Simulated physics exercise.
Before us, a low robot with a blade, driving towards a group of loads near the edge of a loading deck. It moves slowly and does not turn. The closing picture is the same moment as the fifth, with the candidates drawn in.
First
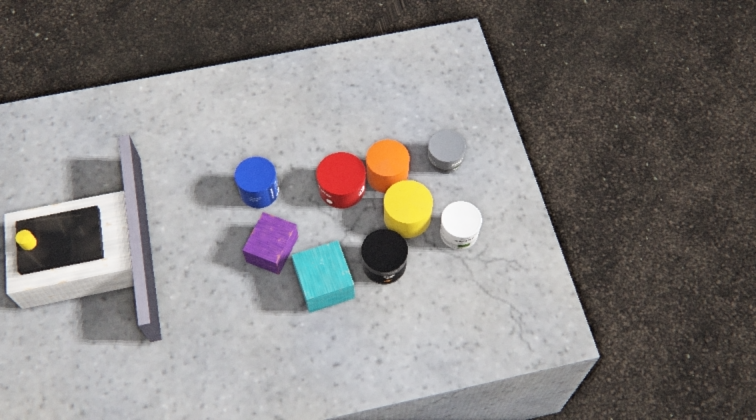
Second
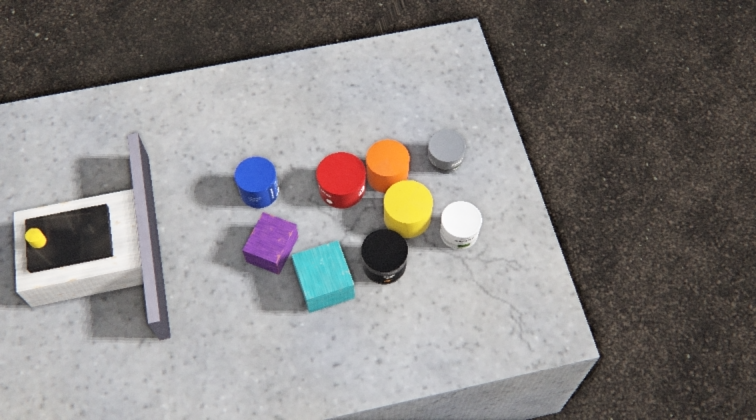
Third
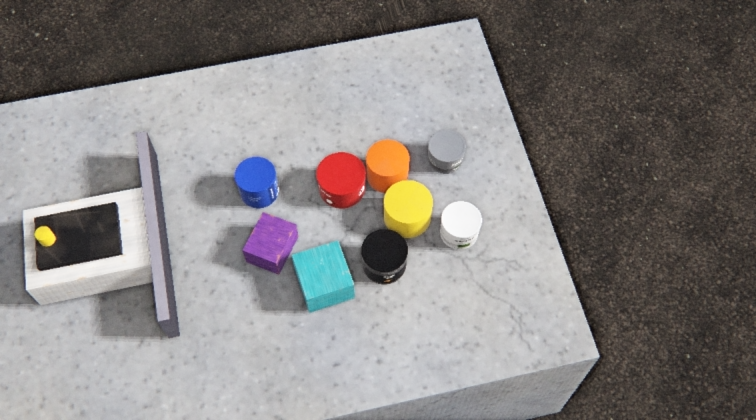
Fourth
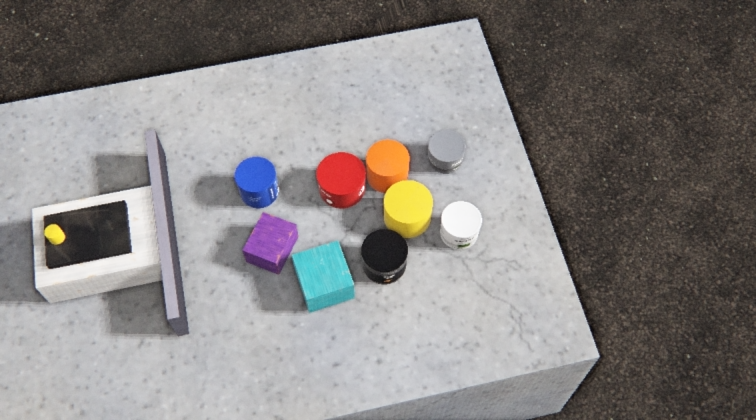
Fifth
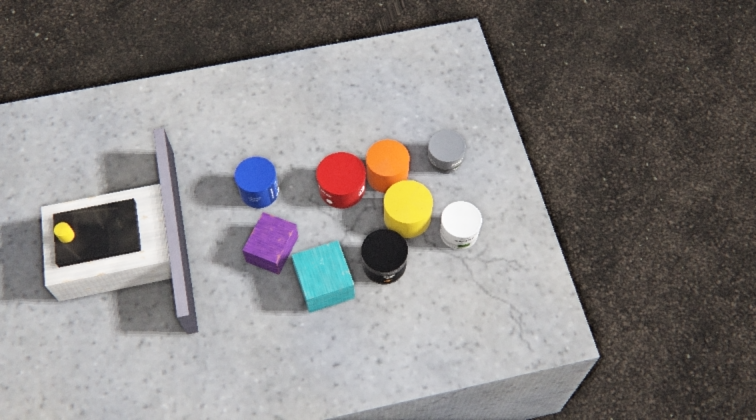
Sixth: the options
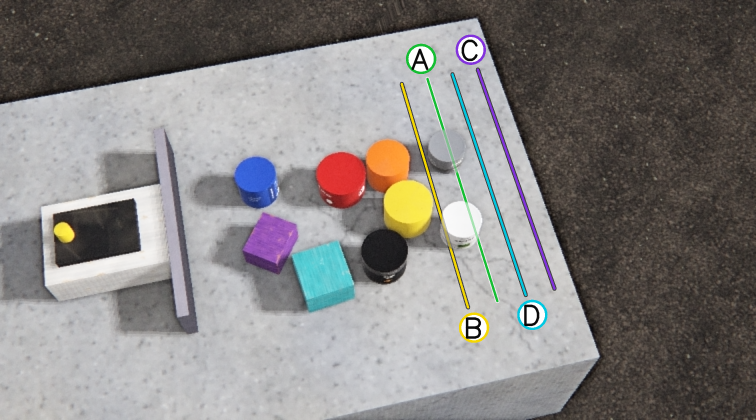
The clip opens on a pale stone deck where a white robot with an upright grey blade sits at left, facing colourful cans and two crates, purple and turquoise. The robot then creeps a short way right in a straight line, narrowing the gap, while the loads remain still and untouched.
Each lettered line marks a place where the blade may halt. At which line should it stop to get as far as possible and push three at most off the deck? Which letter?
It should halt at A.
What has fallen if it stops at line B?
The grey pail.
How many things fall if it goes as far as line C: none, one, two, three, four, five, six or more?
Six or more.
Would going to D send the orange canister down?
Yes.
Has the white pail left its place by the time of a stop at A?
Yes.
On the marked copy, A at (460, 182); B at (433, 188); C at (514, 172); D at (486, 177).
Taking A. A third of the way, robot (212, 209); blue pail (300, 175); purple crate (308, 226).
Two thirds of the way, robot (317, 188); grey pail (499, 124); white pail (501, 219).
When it is over, robot (396, 172); white pail over the edge; orange canister over the edge; three fallen.
As for the rest, B is within the limit but short; C drops eight; D drops six.
